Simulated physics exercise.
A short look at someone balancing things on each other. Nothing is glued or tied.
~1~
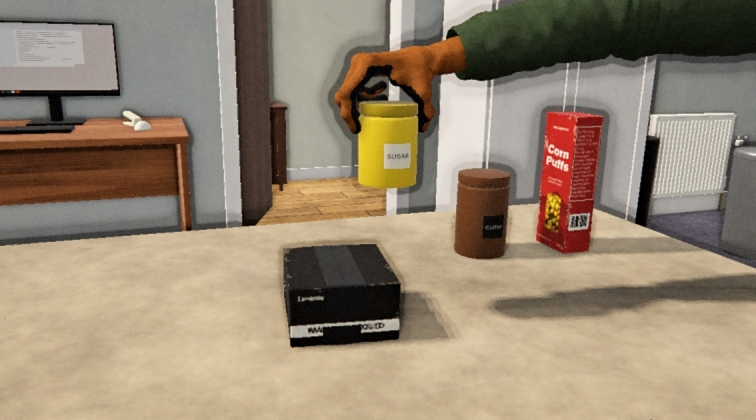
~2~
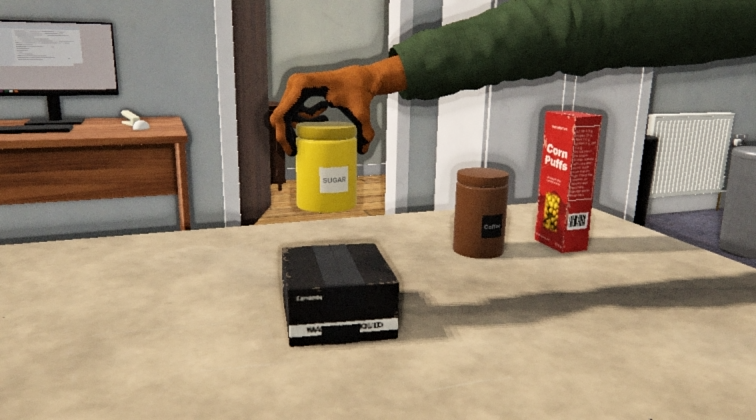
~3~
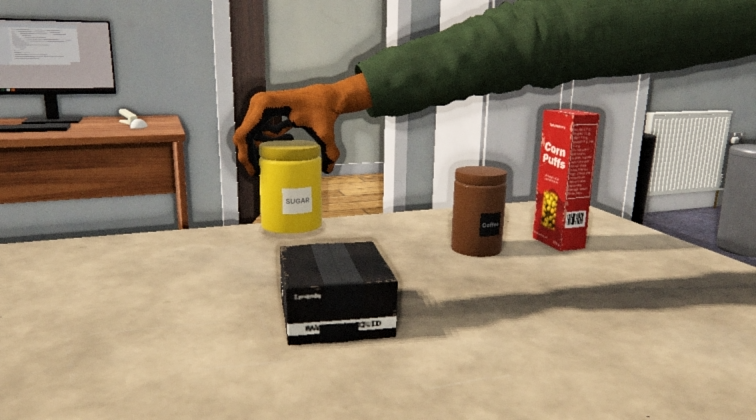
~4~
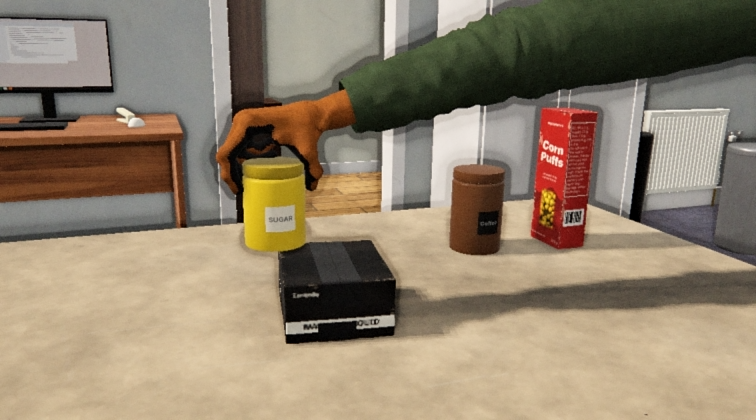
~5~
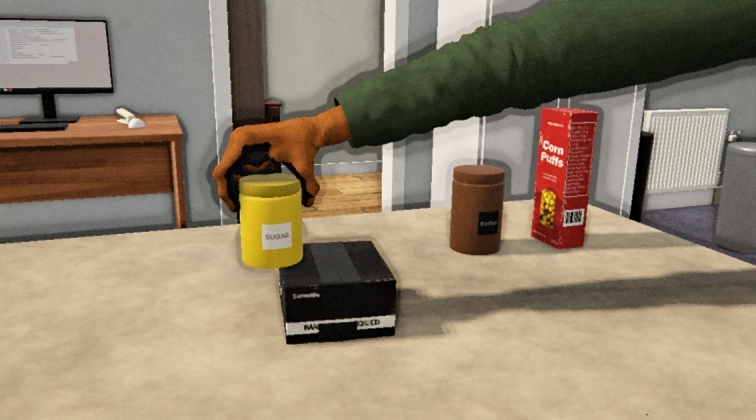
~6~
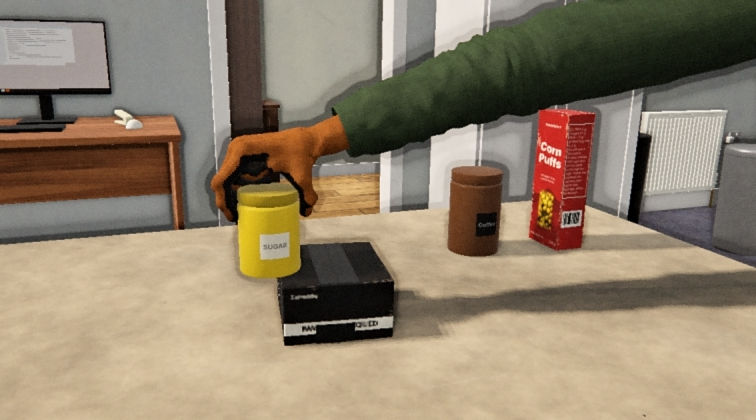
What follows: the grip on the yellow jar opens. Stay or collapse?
The pile comes apart.
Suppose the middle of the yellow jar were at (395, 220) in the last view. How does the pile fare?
Then it comes apart.
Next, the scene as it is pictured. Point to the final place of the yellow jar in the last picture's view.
Near (209, 302).
Then, 0.30 s on from there, yellow jar turned 44° from how it was put near (242, 248).
Then, 0.40 s on from there, yellow jar now fallen.
Then, 0.50 s on from there, things are still on the move.
Then, 2.10 s on from there, nothing new.
In the end, fallen, yellow jar; the other 3 unmoved. At the end, from the last picture's camera, yellow jar near (209, 302). The pile gives way.
